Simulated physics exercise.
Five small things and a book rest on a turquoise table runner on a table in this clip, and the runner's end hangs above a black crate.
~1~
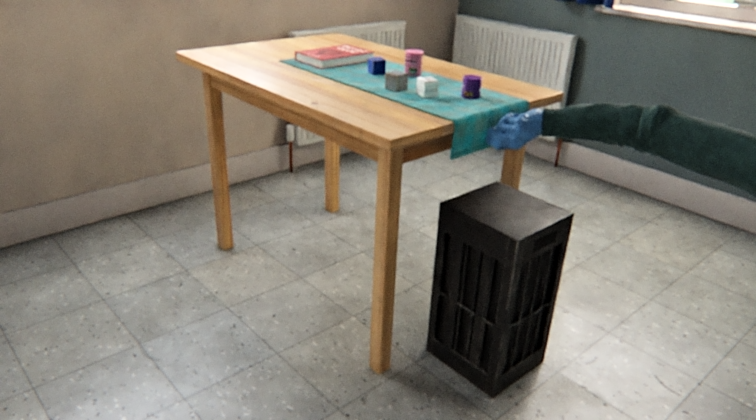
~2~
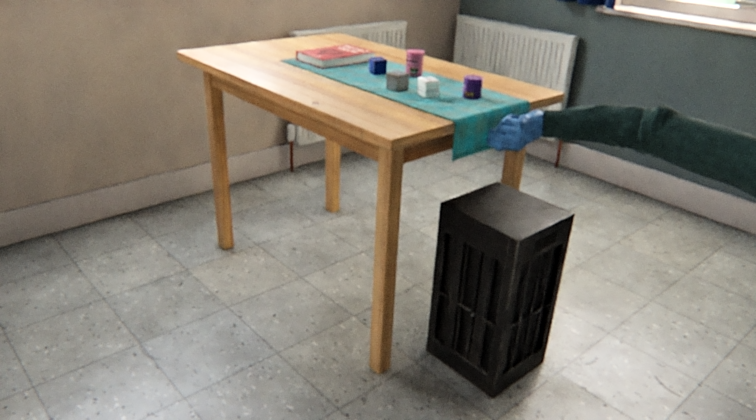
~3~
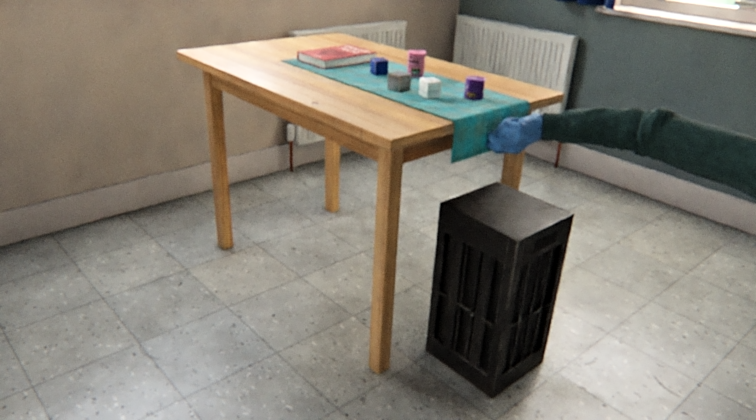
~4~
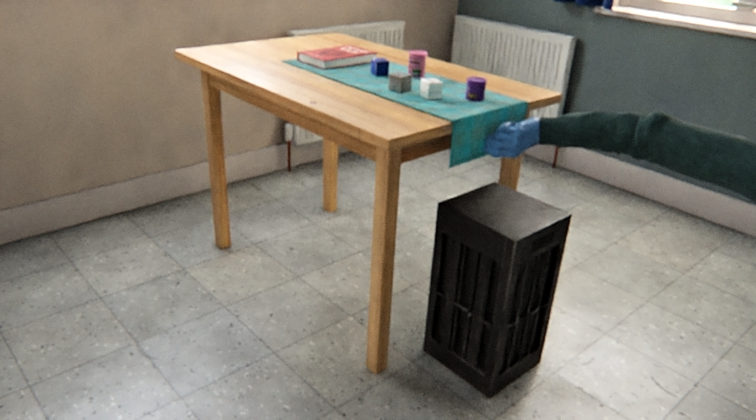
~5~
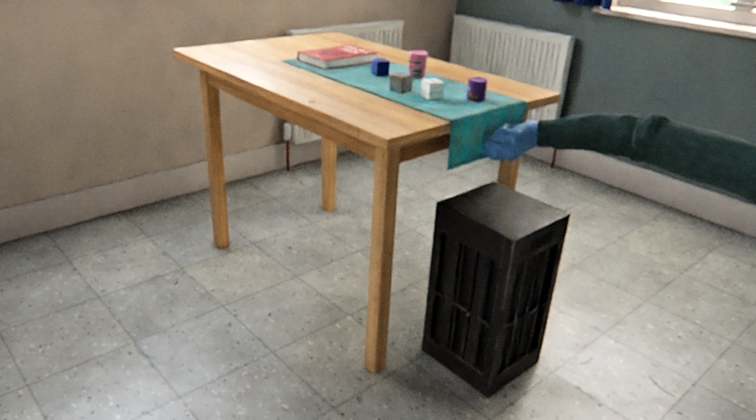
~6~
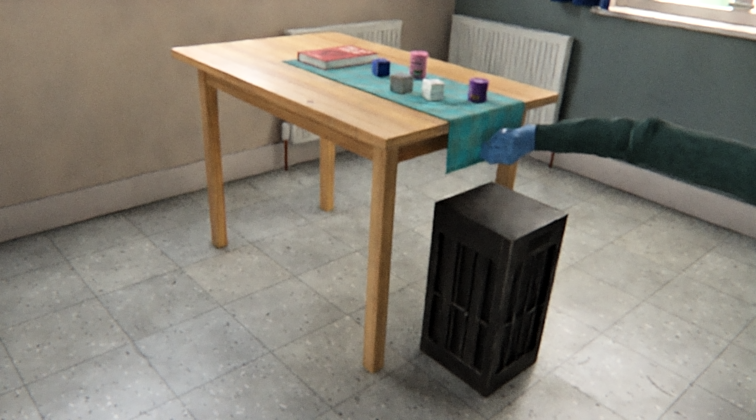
Gloved hand gripping the end of a turquoise table runner, drawing it very slightly downward beside small objects and a book.
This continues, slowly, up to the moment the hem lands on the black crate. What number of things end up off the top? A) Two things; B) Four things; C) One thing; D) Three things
C, one thing.
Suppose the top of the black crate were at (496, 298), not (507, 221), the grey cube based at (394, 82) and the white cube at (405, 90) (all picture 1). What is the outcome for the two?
The grey cube is lost; the white cube is lost.
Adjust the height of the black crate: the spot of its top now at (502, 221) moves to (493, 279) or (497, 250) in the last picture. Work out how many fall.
3 and 2.
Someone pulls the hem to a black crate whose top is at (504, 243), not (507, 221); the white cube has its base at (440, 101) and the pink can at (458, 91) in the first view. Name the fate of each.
The white cube does not stay aboard, and the pink can does not stay aboard.
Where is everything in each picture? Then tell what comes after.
The first frame shows hem (451, 160); purple pot (473, 77); white cube (428, 79); grey cube (397, 73); pink can (414, 51); blue cube (377, 59); top of the crate (507, 221).
The second frame shows hem (452, 161); purple pot (474, 77).
The third frame shows hem (451, 163); white cube (431, 80).
The fourth frame shows hem (449, 168); grey cube (401, 74); top of the crate (505, 221).
The fifth frame shows hem (447, 170); pink can (419, 52).
The sixth frame shows hem (446, 174); purple pot (479, 80); white cube (434, 81); grey cube (402, 75); pink can (420, 53); blue cube (381, 60).
A little later, hem near (482, 179); all still up.
Next, hem on the crate; purple pot gone.
When it is over, hem on the crate; purple pot gone. The count of fallen things is one.
